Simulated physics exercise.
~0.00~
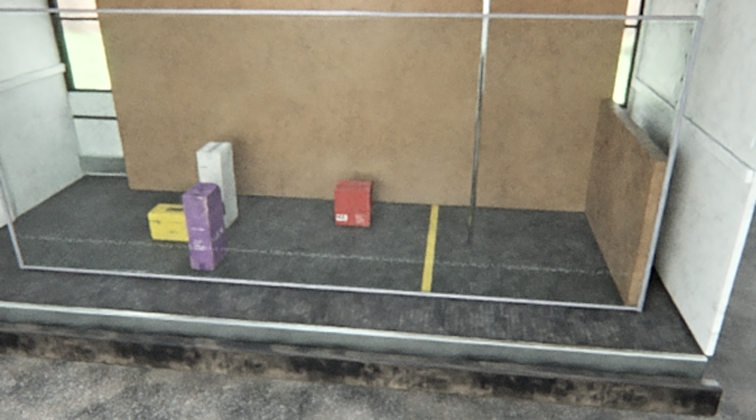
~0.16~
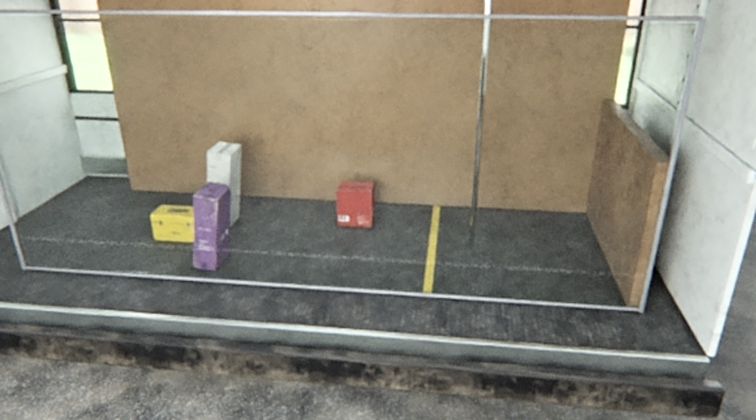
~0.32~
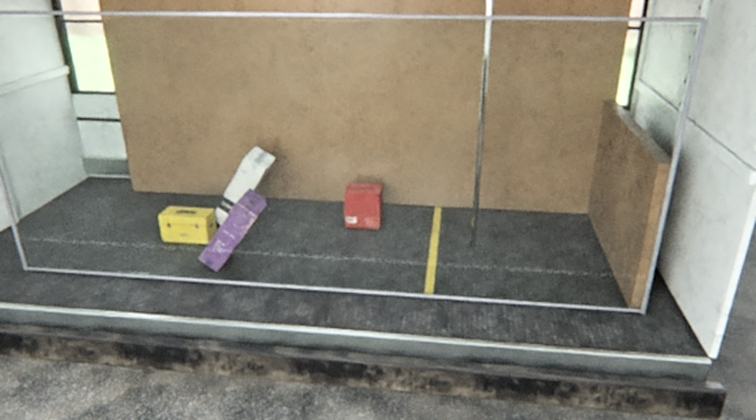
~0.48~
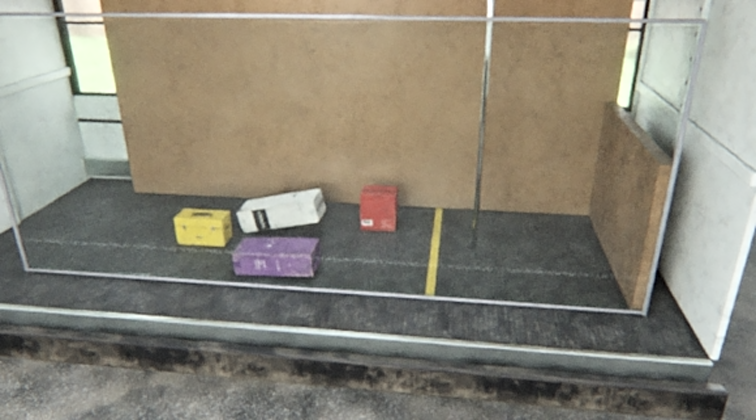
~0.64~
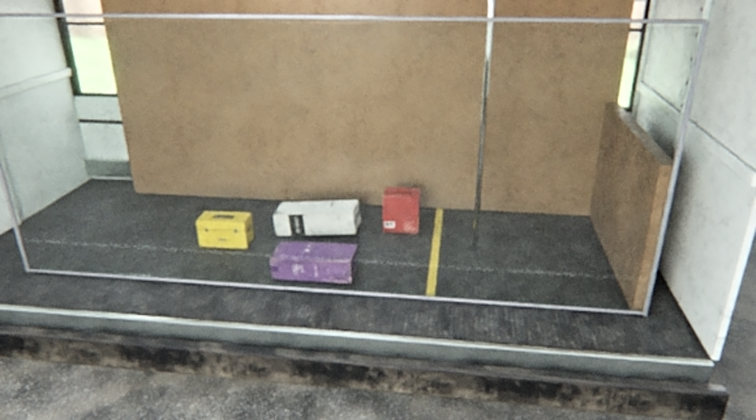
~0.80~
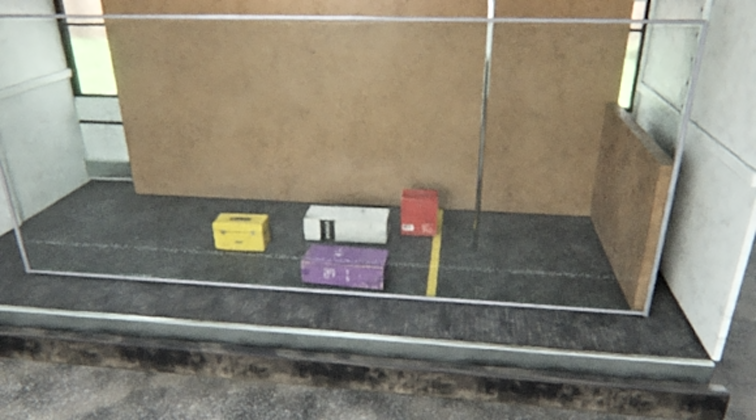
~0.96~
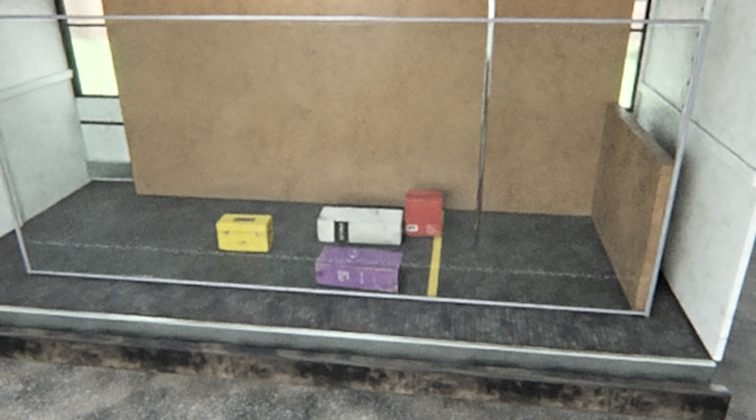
Two tall boxes topple right and slide with a red carton and yellow toolbox, all stopping short of the line.
